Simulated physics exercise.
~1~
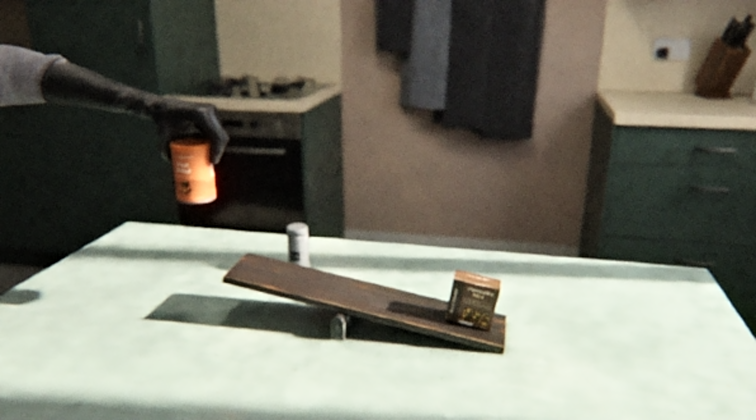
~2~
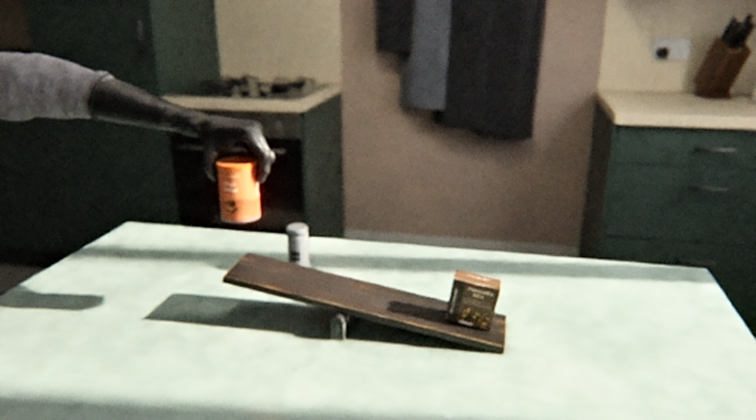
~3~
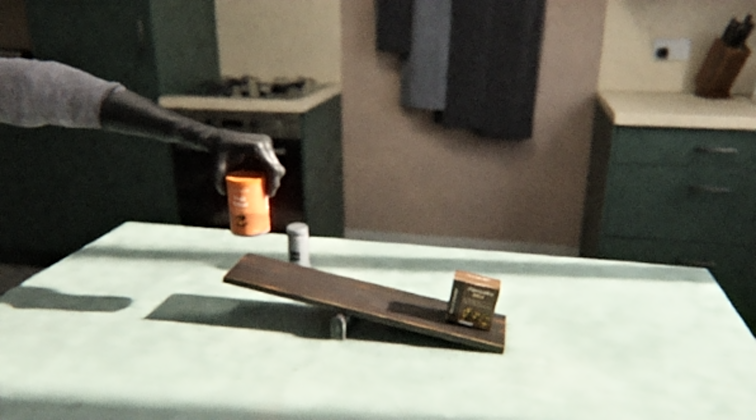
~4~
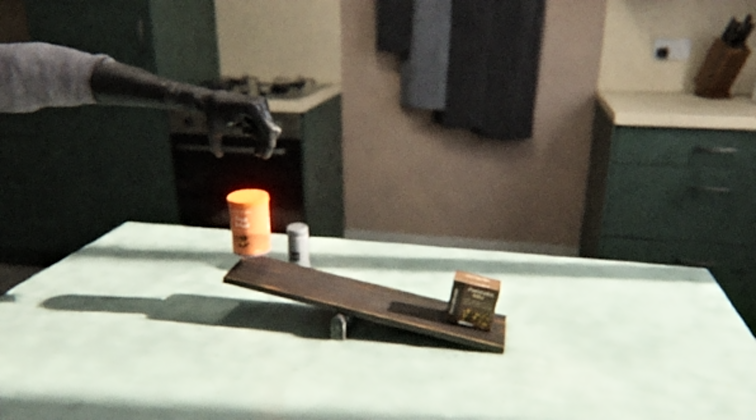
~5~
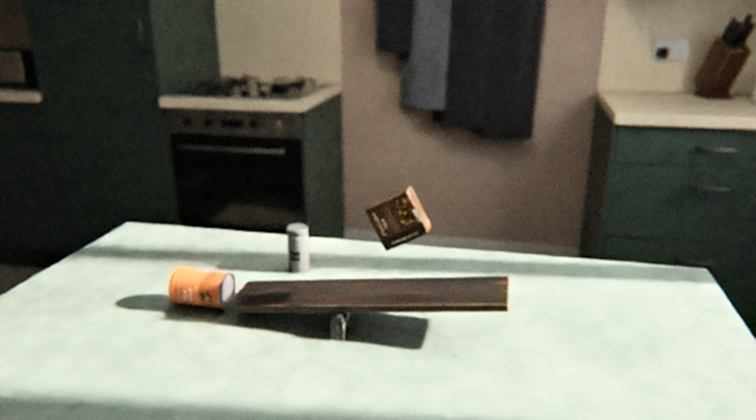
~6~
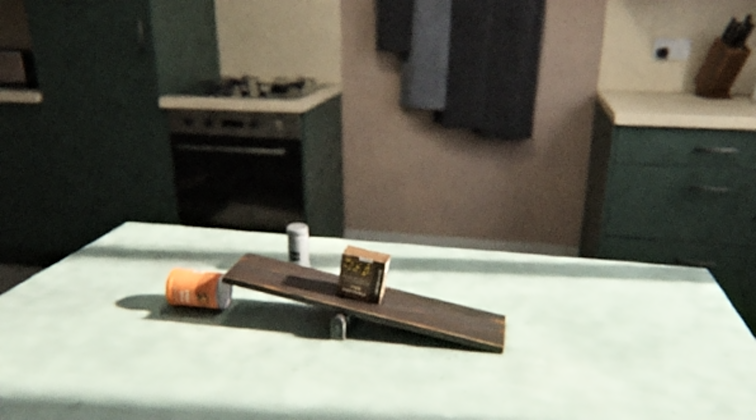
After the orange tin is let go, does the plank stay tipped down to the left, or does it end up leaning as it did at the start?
The plank ends up leaning as it did at the start, with its right end down. It tips for a moment, but the tin ends on its side on the table at the left and the packet lands back on the plank.
